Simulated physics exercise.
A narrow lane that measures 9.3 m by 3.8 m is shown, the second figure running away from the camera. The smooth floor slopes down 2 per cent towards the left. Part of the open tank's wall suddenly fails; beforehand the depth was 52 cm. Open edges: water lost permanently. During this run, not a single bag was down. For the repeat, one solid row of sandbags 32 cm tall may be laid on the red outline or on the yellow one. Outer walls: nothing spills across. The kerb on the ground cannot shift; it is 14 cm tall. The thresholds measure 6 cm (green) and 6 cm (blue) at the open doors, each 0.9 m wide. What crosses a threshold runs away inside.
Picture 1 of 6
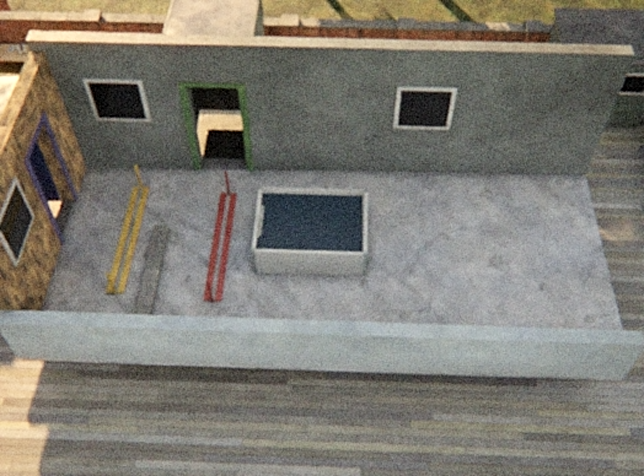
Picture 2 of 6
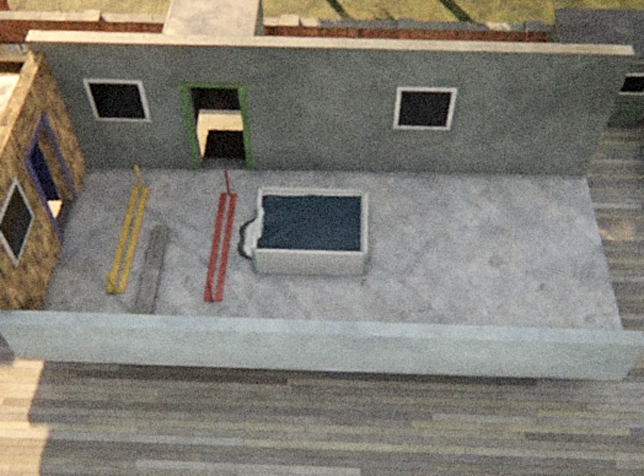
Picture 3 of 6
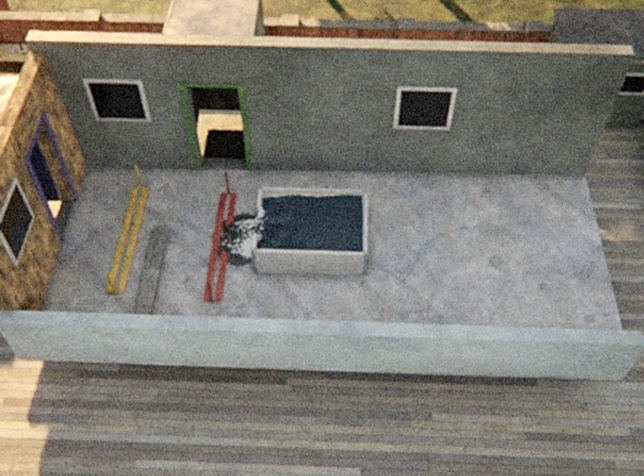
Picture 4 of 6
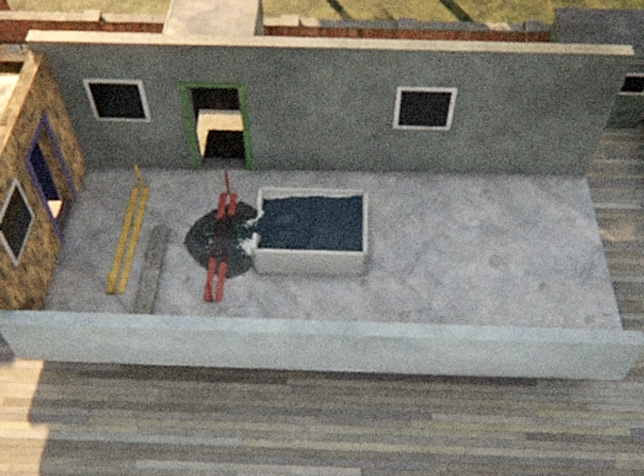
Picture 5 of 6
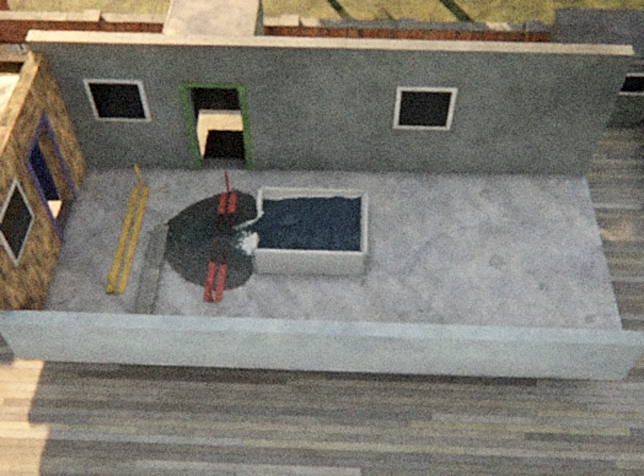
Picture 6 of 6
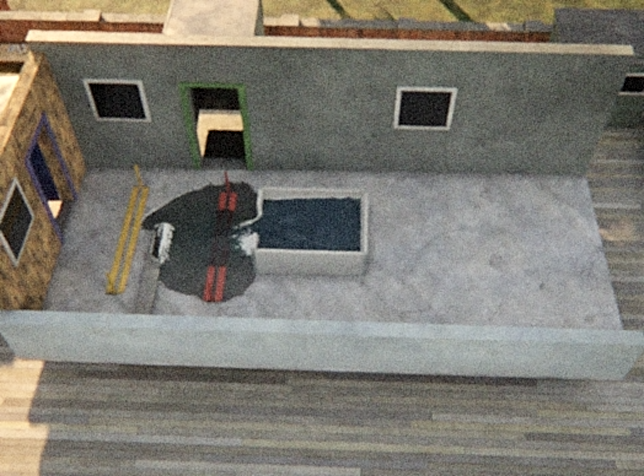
In a walled grey yard, dark water burst from the left side of a raised open tank, crossed the red outline and spread into a widening pool that reached the grey strip beyond.
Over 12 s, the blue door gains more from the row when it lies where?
On the red one.
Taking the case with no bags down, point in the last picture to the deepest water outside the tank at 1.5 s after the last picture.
(85, 175) or thereabouts.
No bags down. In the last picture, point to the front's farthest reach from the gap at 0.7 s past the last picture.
Look near (76, 203) in the last picture.
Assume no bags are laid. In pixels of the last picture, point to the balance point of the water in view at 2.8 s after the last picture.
The water's centre sits near (211, 244).
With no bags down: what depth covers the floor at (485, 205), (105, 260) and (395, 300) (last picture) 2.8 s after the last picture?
Depths in turn: Around 0 cm, 2 cm, 0 cm.
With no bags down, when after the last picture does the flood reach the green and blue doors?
Green: 0.7 s; blue: 0.9 s.
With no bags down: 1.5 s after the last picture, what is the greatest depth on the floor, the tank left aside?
Max depth: Near 28 cm.
Then, 0.7 s after the last picture water covers 25 % of the floor and is deepest (30 cm) near (255, 237) in the run without bags; in at the blue door, 0 L with no bags, 0 L with the row on red, 0 L on yellow.
Then, 1.5 s after the last picture water covers 35 % of the floor and is deepest (28 cm) near (85, 175) in the run without bags; in at the blue door, 2 L with no bags, 0 L with the row on red, 0 L on yellow.
Then, 2.8 s after the last picture water covers 35 % of the floor and is deepest (18 cm) near (83, 181) in the run without bags; in at the blue door, 23 L with no bags, 0 L with the row on red, 0 L on yellow.
Then, 6.3 s after the last picture water covers 50 % of the floor and is deepest (15 cm) near (33, 337) in the run without bags; in at the blue door, 45 L with no bags, 0 L with the row on red, 8 L on yellow.
Then, 11.3 s after the last picture water covers 60 % of the floor and is deepest (12 cm) near (33, 337) in the run without bags; in at the blue door, 71 L with no bags, 3 L with the row on red, 70 L on yellow.
